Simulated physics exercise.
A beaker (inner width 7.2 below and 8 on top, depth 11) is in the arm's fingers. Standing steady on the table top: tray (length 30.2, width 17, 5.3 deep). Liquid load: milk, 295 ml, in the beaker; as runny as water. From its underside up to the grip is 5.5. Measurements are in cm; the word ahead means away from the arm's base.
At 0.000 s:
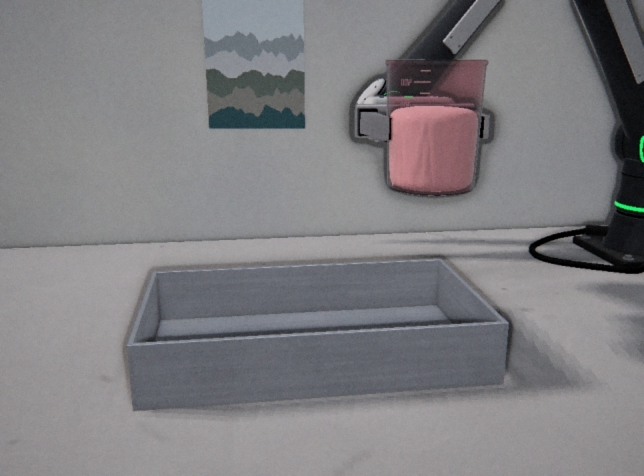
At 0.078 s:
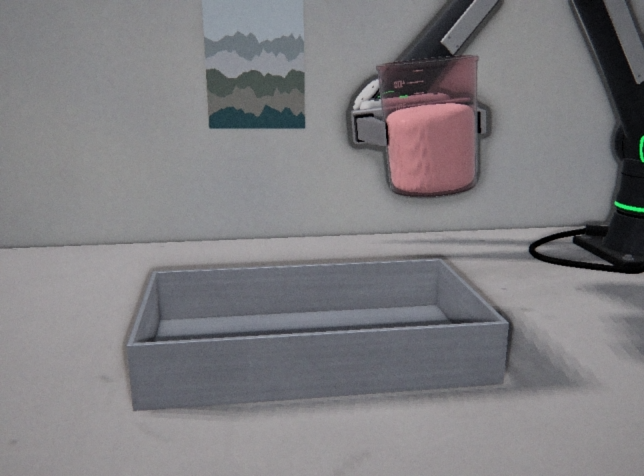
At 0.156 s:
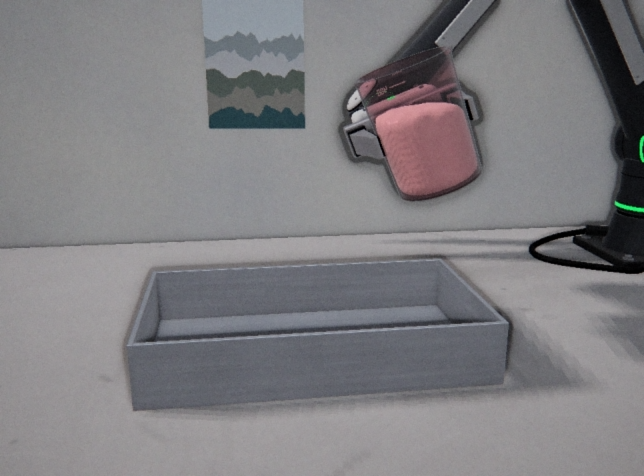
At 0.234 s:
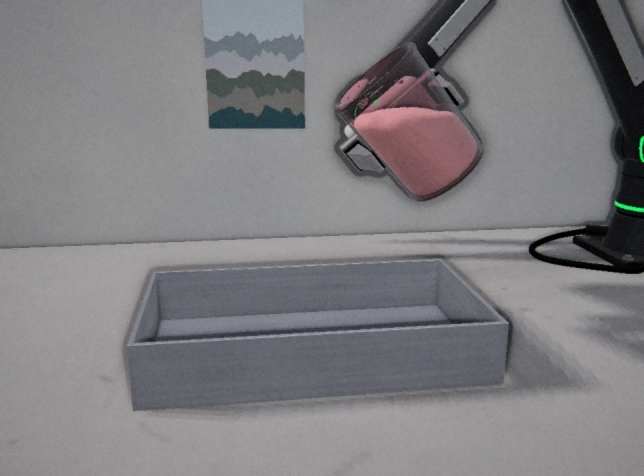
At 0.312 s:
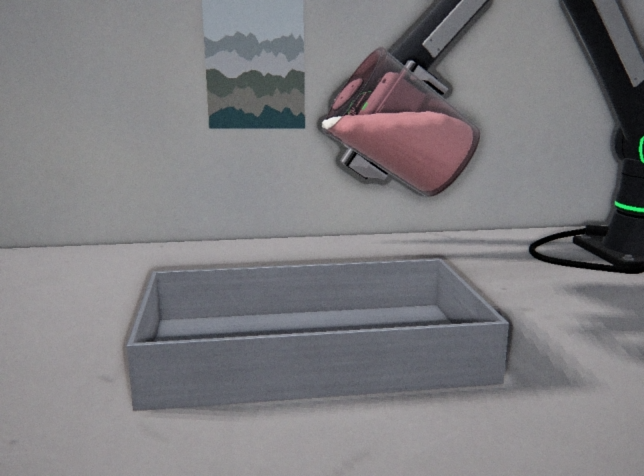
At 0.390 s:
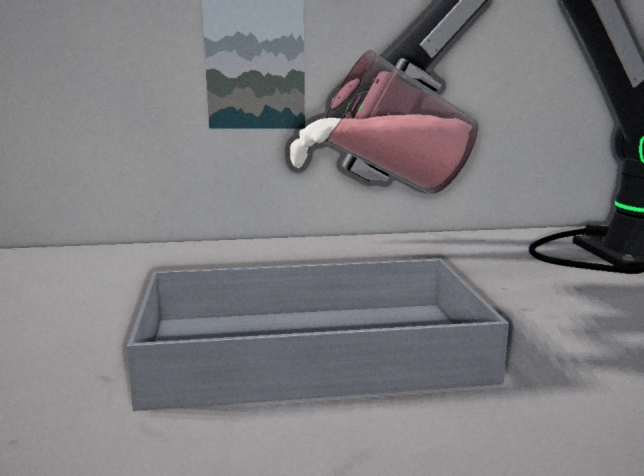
A robot arm tilts a beaker of pink liquid leftward until some pours over its lip.
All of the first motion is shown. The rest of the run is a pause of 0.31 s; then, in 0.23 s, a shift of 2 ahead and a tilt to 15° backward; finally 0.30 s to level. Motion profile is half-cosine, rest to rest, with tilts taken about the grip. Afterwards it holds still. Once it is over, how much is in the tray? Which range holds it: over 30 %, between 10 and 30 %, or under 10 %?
It lies between 10 and 30 %.
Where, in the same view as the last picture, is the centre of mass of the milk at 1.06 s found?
It is centred at about (358, 185).
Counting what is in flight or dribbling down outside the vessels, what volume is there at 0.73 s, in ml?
Around 10 ml at that time.
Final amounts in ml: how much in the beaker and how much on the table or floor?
Roughly 250 ml, then 0 ml.
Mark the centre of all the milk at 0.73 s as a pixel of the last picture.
About (380, 173).
After 0.73 s, tilted 59° forward, liquid up to 22 above the table; 250 ml in the beaker, 40 ml in the tray, 10 ml in the air or running down outside.
After 1.06 s, tilted 9° backward, liquid up to 22 above the table; 245 ml in the beaker, 45 ml in the tray.
After 1.43 s, level, liquid up to 22 above the table; 245 ml in the beaker, 45 ml in the tray.
After 2.23 s, level, liquid up to 22 above the table; 245 ml in the beaker, 45 ml in the tray.
In the end, 245 ml in the beaker, 45 ml in the tray. That is 15 % in the tray.
